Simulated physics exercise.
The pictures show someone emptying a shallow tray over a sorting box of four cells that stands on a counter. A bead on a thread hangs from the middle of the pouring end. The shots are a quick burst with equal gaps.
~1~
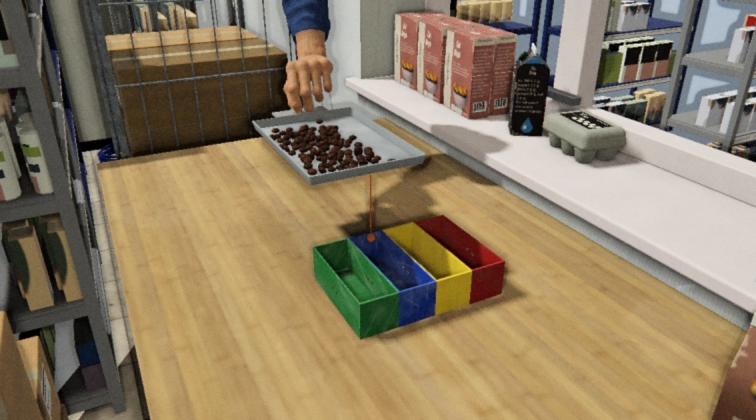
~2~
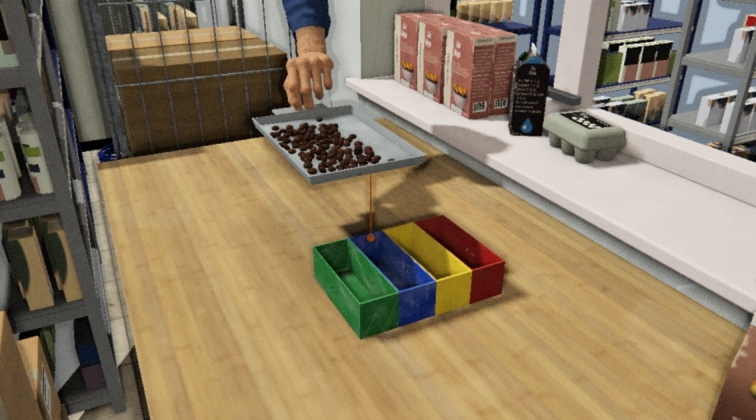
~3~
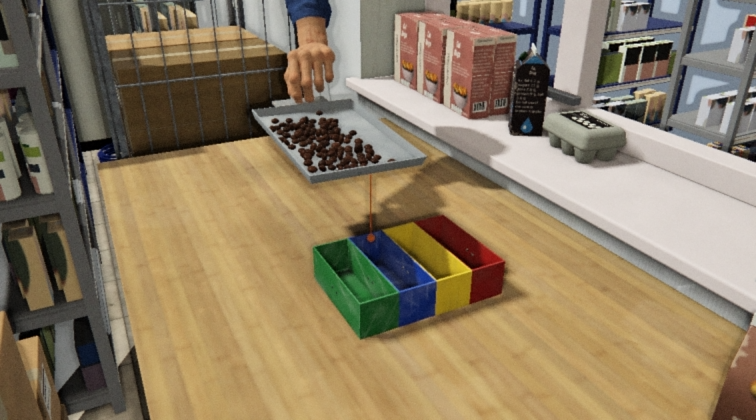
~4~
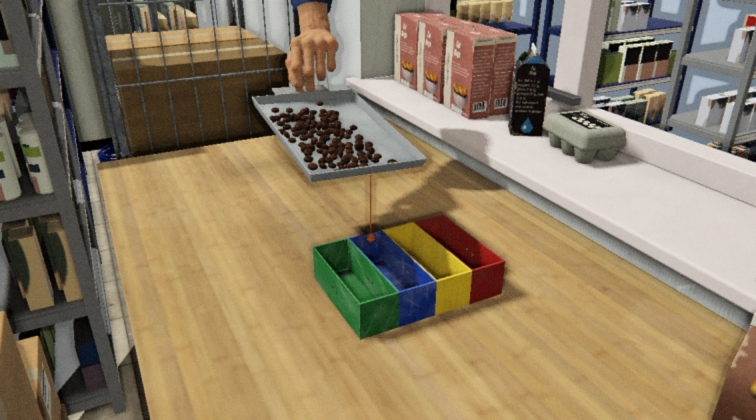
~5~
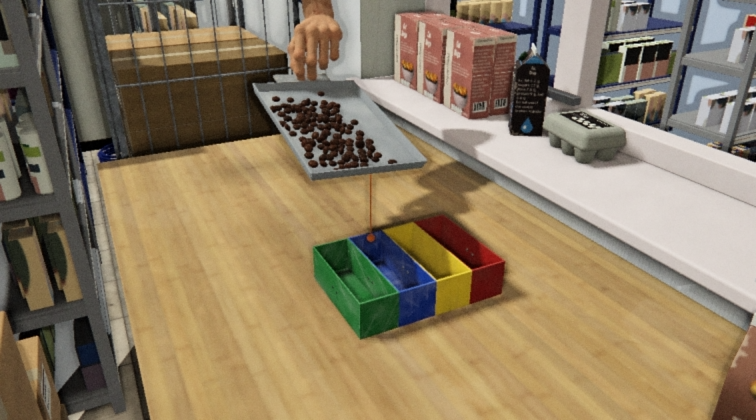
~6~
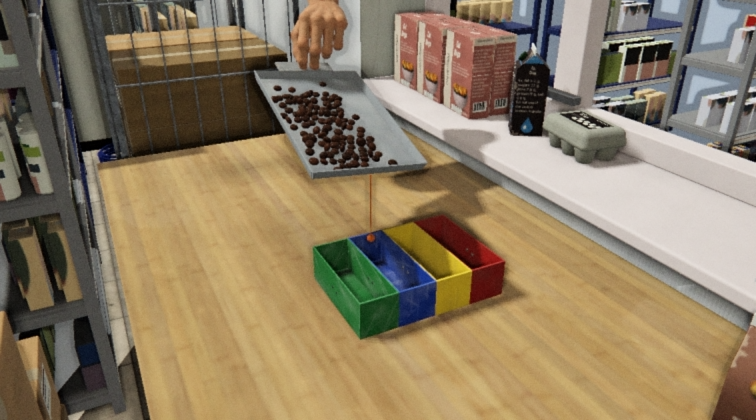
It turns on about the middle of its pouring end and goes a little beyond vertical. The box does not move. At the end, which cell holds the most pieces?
It favours the yellow compartment.
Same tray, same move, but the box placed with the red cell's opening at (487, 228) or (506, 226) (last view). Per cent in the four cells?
Roughly 100 per cent, and 80 per cent.
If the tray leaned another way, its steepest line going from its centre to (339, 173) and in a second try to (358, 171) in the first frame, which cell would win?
First the cell in green, then that green cell.
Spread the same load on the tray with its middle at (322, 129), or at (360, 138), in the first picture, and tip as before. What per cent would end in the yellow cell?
About 60 and 60 per cent.
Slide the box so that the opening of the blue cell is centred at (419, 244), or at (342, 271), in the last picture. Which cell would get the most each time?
First the cell in blue, then that red cell.
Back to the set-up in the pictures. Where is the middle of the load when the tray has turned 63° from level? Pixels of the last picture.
At about (386, 153).
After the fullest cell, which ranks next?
In second place: The blue one.
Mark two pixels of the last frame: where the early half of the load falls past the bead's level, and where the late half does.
Early half (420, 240), late half (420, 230).
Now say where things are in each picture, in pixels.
The first frame shows corners of the pouring end near (311, 175) and (423, 154), level; middle of the load near (324, 143), flat chocolate drops; bead on its thread near (371, 238); green cell near (379, 312); blue cell near (417, 301); yellow cell near (453, 289); red cell near (487, 279).
The second frame shows corners of the pouring end near (311, 175) and (423, 154), level; middle of the load near (324, 142).
The third frame shows corners of the pouring end near (312, 174) and (423, 156), tipped barely, lowest at the right corner; middle of the load near (324, 138).
The fourth frame shows corners of the pouring end near (312, 173) and (423, 157), tipped a little, lowest at the right corner; middle of the load near (325, 132).
The fifth frame shows corners of the pouring end near (313, 171) and (424, 159), tipped a little, lowest at the right corner; middle of the load near (326, 127).
The sixth frame shows corners of the pouring end near (314, 170) and (424, 161), tipped clearly, lowest at the right corner; middle of the load near (327, 122); green cell near (379, 312); blue cell near (417, 301); yellow cell near (453, 289); red cell near (487, 279).
Shortly afterwards, tray tipped steeply; all but a few on the tray; only a few in the yellow cell; only a few in the blue cell; only a few in the red cell; only a few falling or outside the box.
Next, tray tipped past a quarter turn; only a few on the tray; near half in the yellow cell; near a quarter in the blue cell; near a quarter in the red cell; only a few in the green cell; a little falling or outside the box.
Some moments later, tray tipped past a quarter turn; near half in the yellow cell; near a quarter in the blue cell; near a quarter in the red cell; only a few in the green cell.
In the end, tray tipped past a quarter turn; near half in the yellow cell; near a quarter in the blue cell; near a quarter in the red cell; only a few in the green cell.
